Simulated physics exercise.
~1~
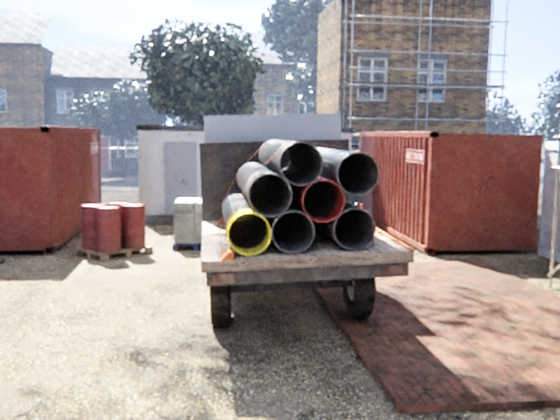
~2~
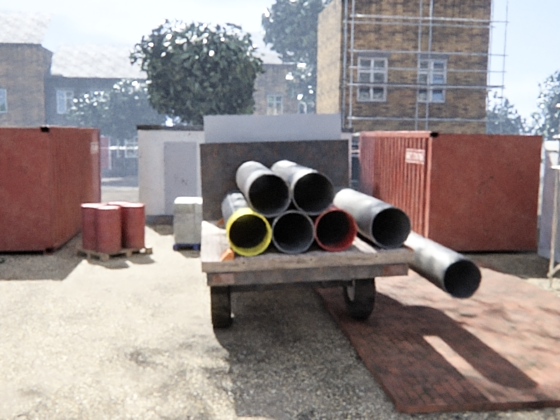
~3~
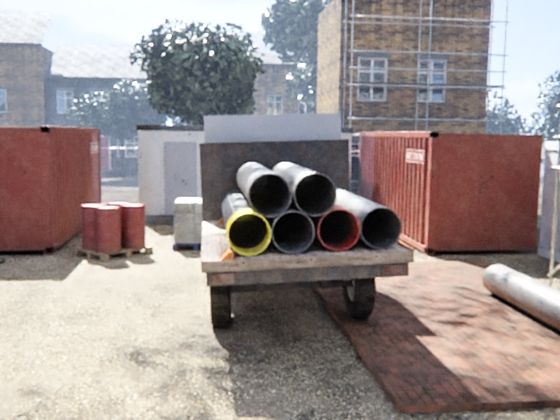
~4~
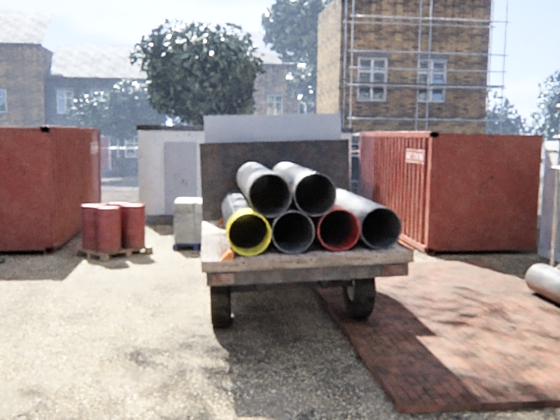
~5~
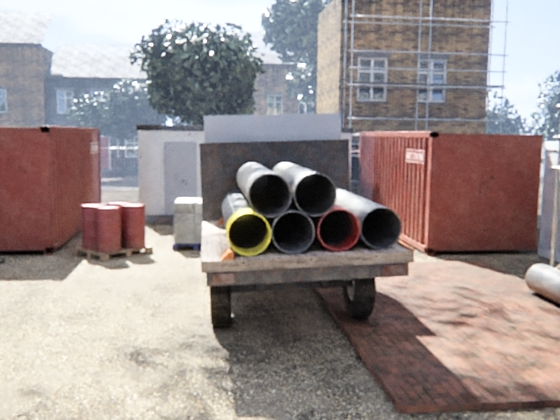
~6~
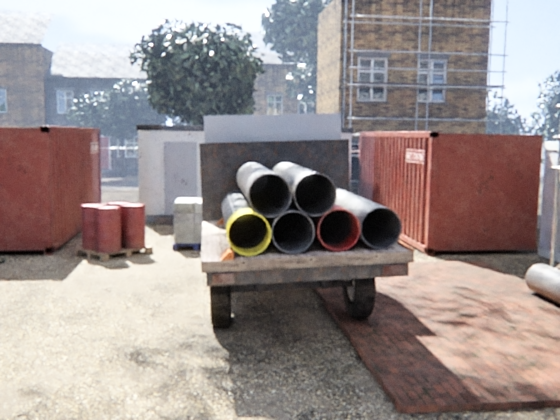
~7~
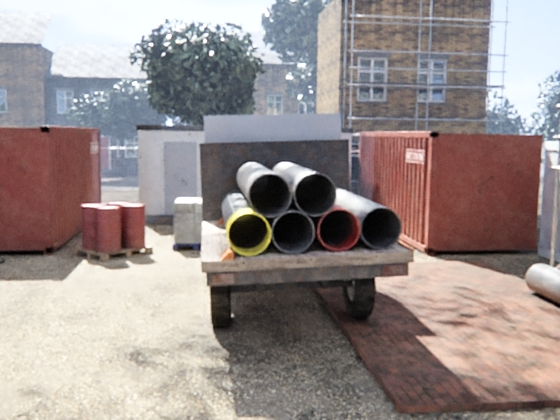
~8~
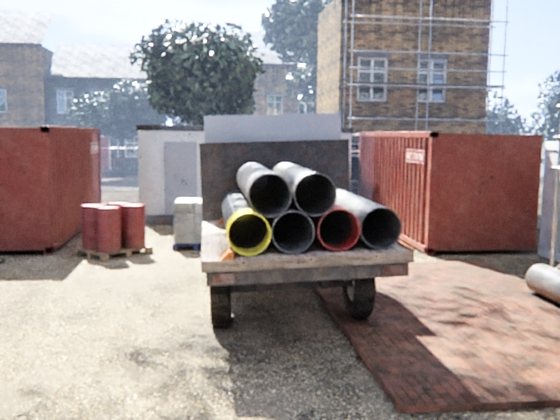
To begin with, plastic pipes lie stacked on the deck of a parked flatbed lorry, their open ends facing the viewer, with a yellow one low on the left beside a small orange chock and a red one higher up. The right side of the stack gives way, and the red pipe drops to the deck between dark ones. One dark pipe tumbles off the right edge and rolls away across the ground. It stops at the far right, partly out of view. The other six stay aboard, four along the deck, including yellow and red, with two dark ones on top.
